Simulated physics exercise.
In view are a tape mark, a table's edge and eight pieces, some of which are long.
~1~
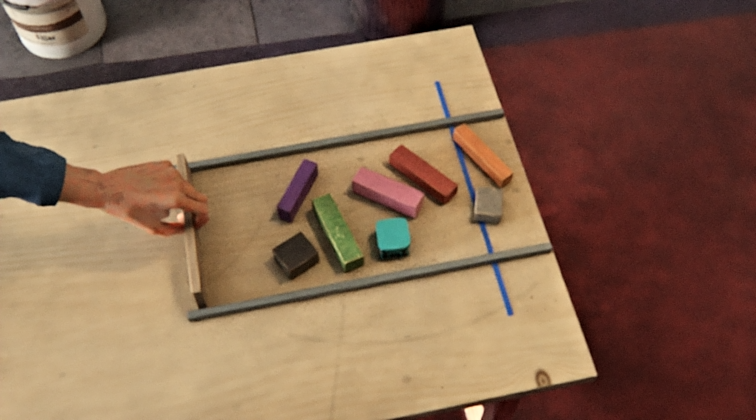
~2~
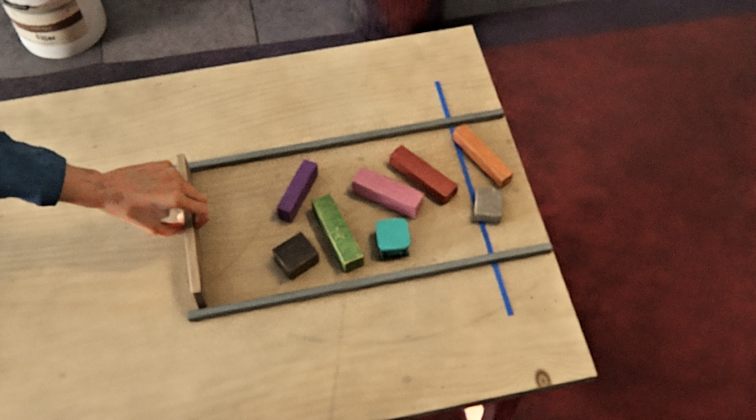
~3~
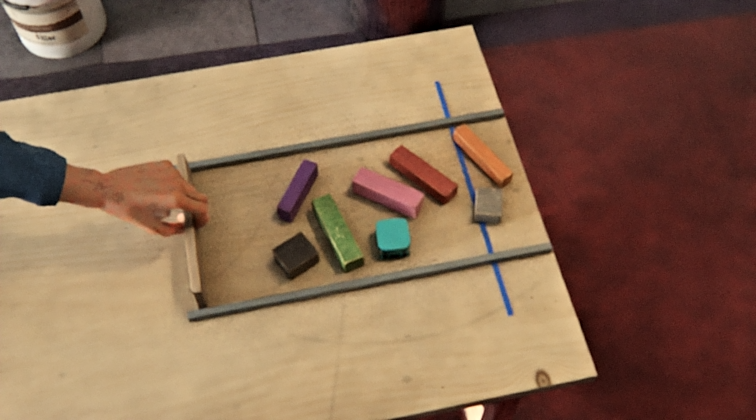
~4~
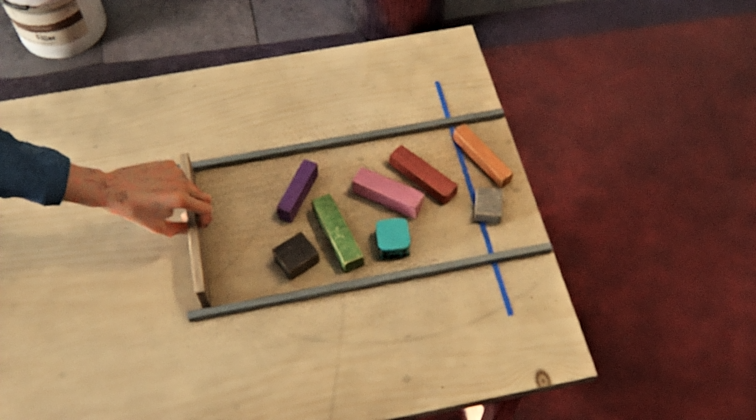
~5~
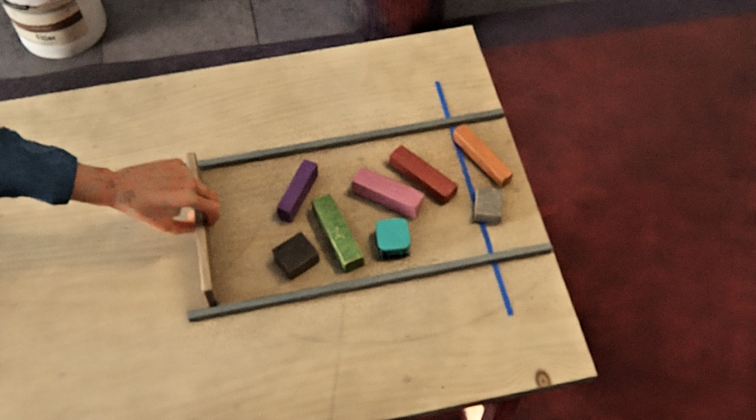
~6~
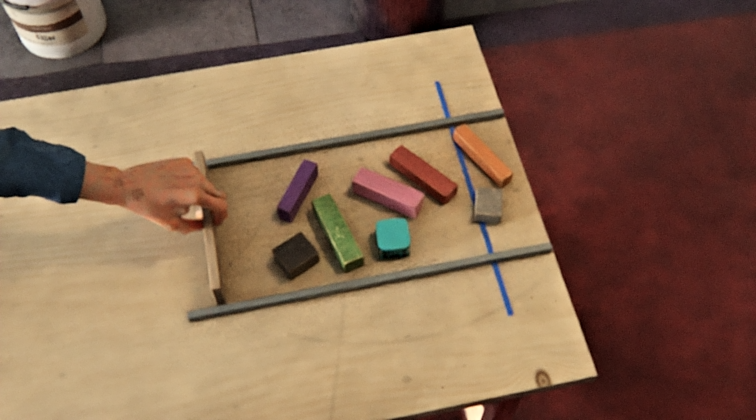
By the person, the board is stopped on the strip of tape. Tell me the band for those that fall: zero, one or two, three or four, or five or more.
The count of pieces that drop is three or four, then.
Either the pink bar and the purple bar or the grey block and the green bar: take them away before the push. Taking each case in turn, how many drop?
You'd get 1 in the first case and 1 in the second one.
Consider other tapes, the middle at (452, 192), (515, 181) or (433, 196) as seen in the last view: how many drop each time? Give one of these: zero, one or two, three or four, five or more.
Result per tape, as listed: One to two; five or more; zero.
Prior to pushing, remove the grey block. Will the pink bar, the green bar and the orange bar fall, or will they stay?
The pink bar remains up; the green bar is kept; the orange bar falls.
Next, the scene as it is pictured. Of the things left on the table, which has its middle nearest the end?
Looking at the middles, it's the red bar.
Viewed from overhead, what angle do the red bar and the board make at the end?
Roughly 25 degrees.
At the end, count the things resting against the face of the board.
That number would be 2.
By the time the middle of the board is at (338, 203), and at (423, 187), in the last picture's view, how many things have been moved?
First 5 and then 8.
Soon after, none off yet; orange bar at rest near (482, 155); grey block at rest near (489, 205); red bar at rest near (423, 174).
In the end, the number that fall off is three or four; gone, turquoise case, grey block and orange bar.
